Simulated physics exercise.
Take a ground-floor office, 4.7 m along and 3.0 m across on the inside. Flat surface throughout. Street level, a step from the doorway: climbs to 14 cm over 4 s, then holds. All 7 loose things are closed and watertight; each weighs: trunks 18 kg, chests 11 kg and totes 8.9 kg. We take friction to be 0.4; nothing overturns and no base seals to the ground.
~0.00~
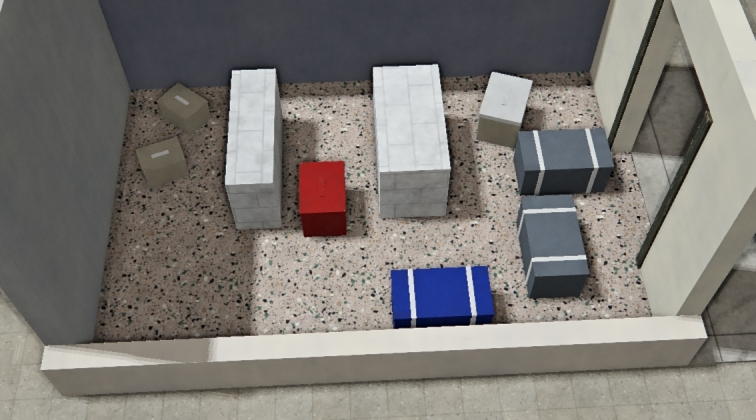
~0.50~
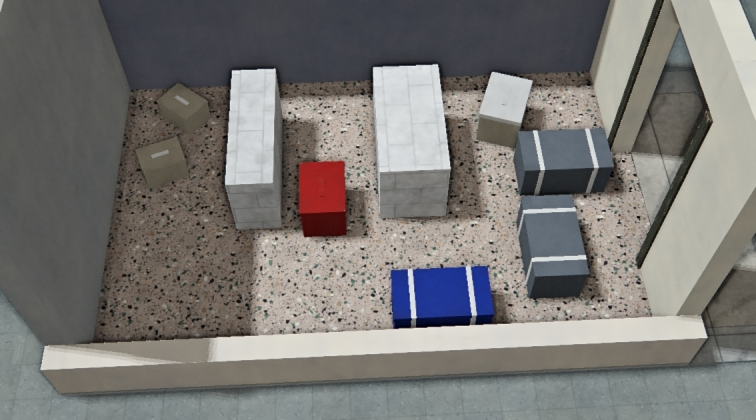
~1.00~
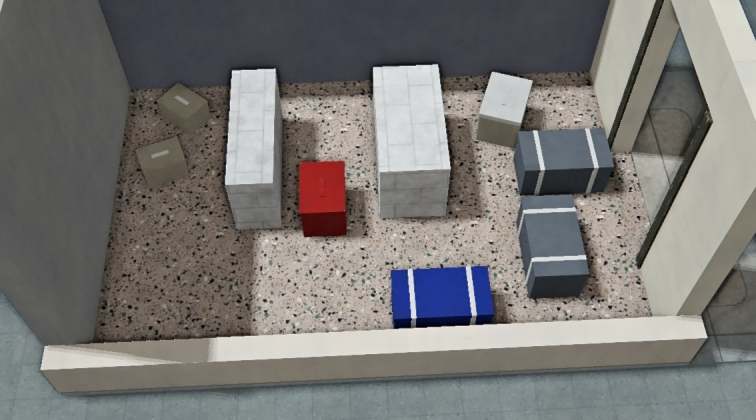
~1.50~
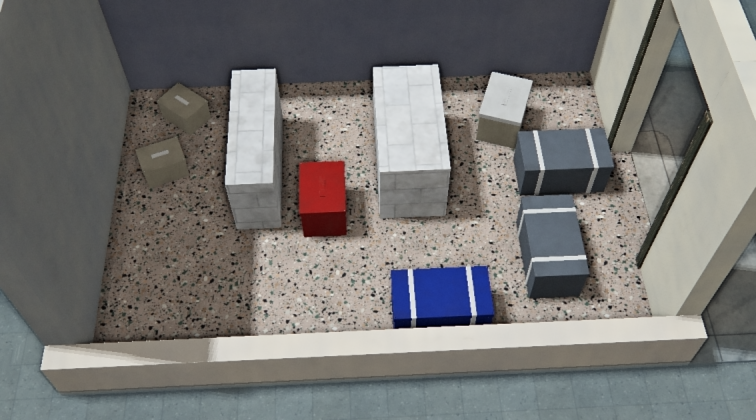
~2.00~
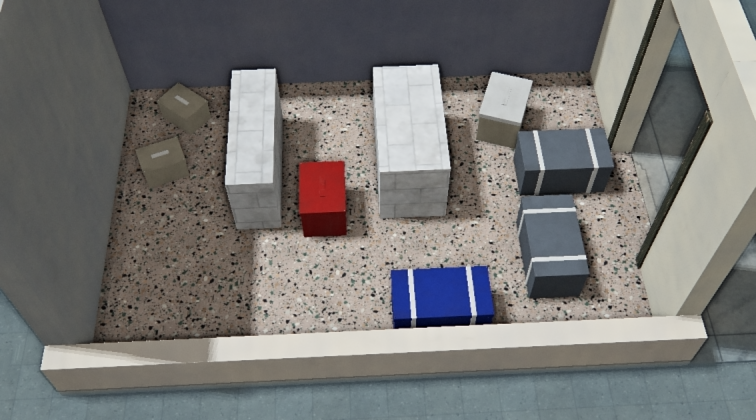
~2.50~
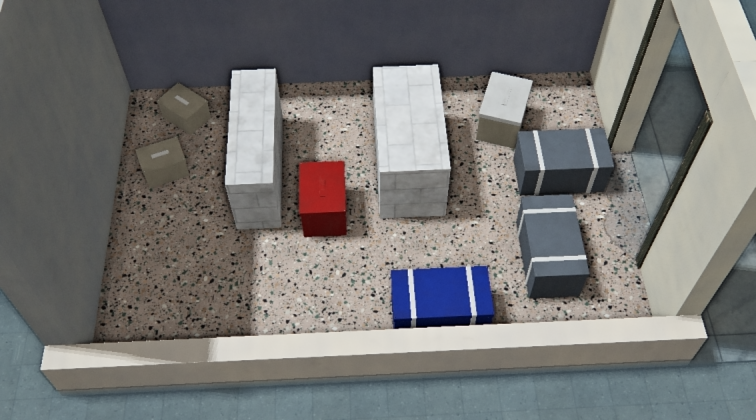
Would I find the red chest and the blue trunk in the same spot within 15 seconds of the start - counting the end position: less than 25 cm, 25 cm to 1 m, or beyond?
For the red chest I'd expect next to no motion, and for the blue trunk a long journey.
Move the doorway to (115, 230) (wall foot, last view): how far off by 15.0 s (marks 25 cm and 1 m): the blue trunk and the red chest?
Blue trunk: Long trip; red chest: No real movement.
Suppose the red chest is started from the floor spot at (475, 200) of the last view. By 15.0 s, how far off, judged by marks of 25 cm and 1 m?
Answer: It covers a big distance.
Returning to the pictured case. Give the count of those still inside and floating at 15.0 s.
At that point I count 7.
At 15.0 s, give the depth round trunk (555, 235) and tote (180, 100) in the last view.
11 and 11 cm.
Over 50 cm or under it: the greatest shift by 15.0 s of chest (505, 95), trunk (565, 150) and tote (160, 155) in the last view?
The first is bigger, the second bigger and the third bigger.
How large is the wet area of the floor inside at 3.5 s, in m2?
Flooded: Near 0.5 m2.
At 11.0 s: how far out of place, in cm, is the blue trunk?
By that time, close to 250 cm.
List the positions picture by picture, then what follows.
The first frame shows the red chest at (322, 187), on the bottom; the blue trunk at (442, 292), on the bottom; water covers 0.0 m2; 0 of 7 have shifted.
The second frame shows the red chest at (322, 187) rests on the ground; the blue trunk at (442, 292), on the bottom; 0.0 m2 under water; 0 of 7 have shifted.
The third frame shows the red chest at (322, 187), on the bottom; the blue trunk at (442, 292), on the bottom; water covers 0.0 m2; 0 of 7 have shifted.
The fourth frame shows the red chest at (322, 187) rests on the ground; the blue trunk at (442, 292) rests on the ground; water covers 0.0 m2; 0 of 7 have shifted.
The fifth frame shows the red chest at (322, 187) rests on the ground; the blue trunk at (442, 292) rests on the ground; 0.0 m2 under water; 0 of 7 have shifted.
The sixth frame shows the red chest at (322, 187) rests on the ground; the blue trunk at (442, 292), on the bottom; water covers 0.1 m2; 0 of 7 have shifted.
After 3.5 s the red chest is near (322, 187), 0.0 m from its start, aground; the blue trunk is near (442, 292), 0.0 m from its start, aground; 0 afloat.
After 6.8 s the red chest is near (322, 187), 0.0 m from its start, aground; the blue trunk is near (417, 298), 0.2 m from its start, aground; 3 afloat.
After 11.0 s the red chest is near (320, 186), 0.0 m from its start, aground; the blue trunk is near (151, 308), 2.3 m from its start, afloat; 3 afloat.
After 15.0 s the red chest is near (323, 187), 0.0 m from its start, afloat; the blue trunk is near (174, 177), 2.6 m from its start, afloat; 7 afloat.
